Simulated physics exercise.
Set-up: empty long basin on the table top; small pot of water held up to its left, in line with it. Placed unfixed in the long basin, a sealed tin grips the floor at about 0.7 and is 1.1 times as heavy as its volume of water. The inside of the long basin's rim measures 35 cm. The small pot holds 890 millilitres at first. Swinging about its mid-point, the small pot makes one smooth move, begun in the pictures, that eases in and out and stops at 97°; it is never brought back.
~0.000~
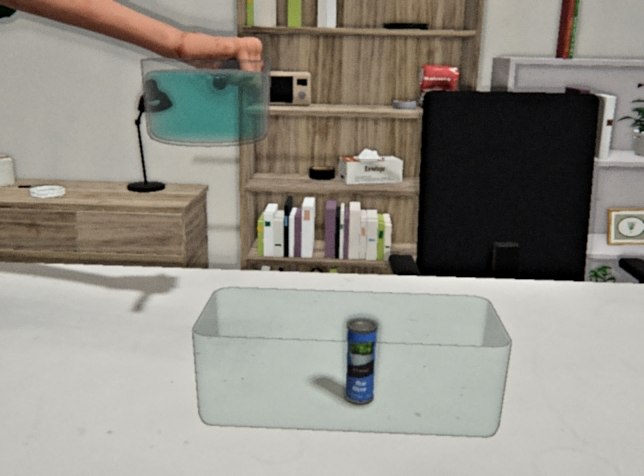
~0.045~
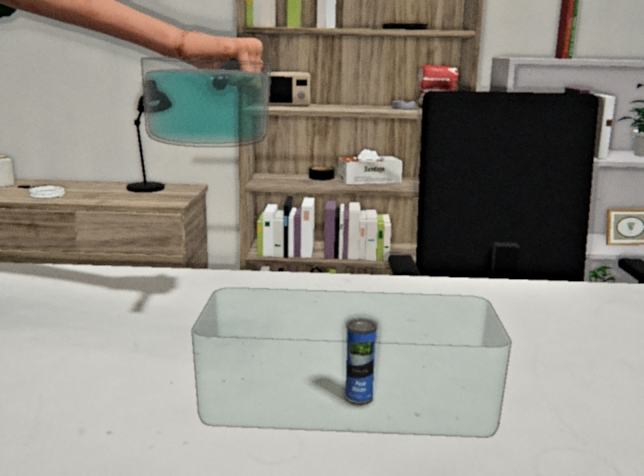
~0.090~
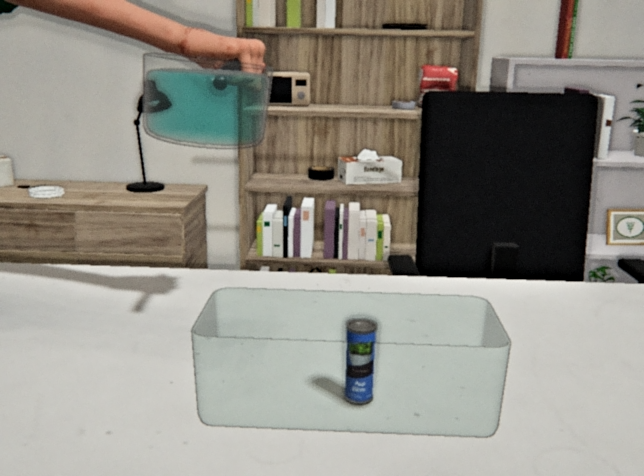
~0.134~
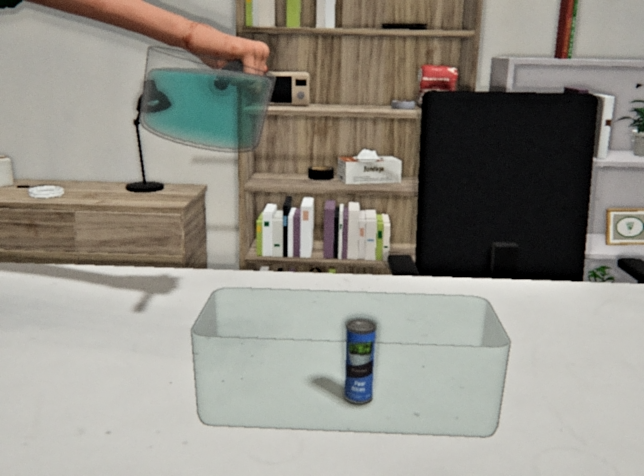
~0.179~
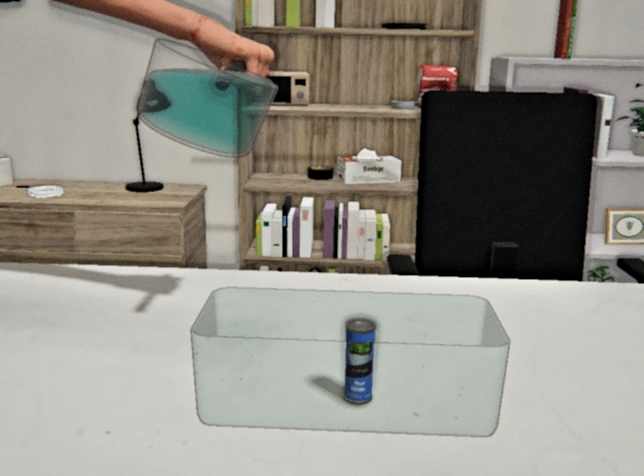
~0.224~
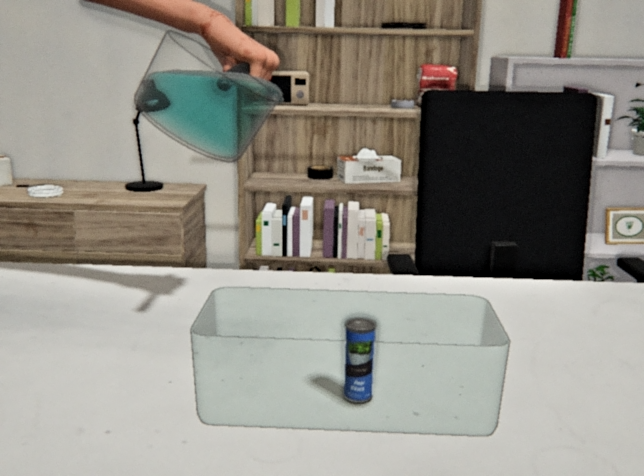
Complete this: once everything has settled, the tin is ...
Once everything has settled, the tin is lying over.
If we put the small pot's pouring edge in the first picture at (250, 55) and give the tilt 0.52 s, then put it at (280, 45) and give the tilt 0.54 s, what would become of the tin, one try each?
Try 1: Tipped over; try 2: Still standing.
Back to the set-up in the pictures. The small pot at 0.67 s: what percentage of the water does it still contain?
Close to 12 percent of the total.
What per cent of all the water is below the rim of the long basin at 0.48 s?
Close to 6 in a hundred.
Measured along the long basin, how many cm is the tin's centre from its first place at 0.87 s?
Near 5 cm of travel.
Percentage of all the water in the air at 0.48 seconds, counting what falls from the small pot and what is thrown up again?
Roughly 54 percent.
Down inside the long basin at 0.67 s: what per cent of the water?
Around 64 in a hundred.
By 0.48 s the tilt is 90° and 40 per cent is still to pour; the tin stands where it began.
By 0.67 s the tilt is 97° and 11 per cent is still to pour; the tin stands where it began.
By 0.87 s the tilt is 97° and 3 per cent is still to pour; the tin leans 26°.
By 1.08 s the tilt is 97° and 1 per cent is still to pour; the tin lies on its side.
At rest the tin lies on its side.
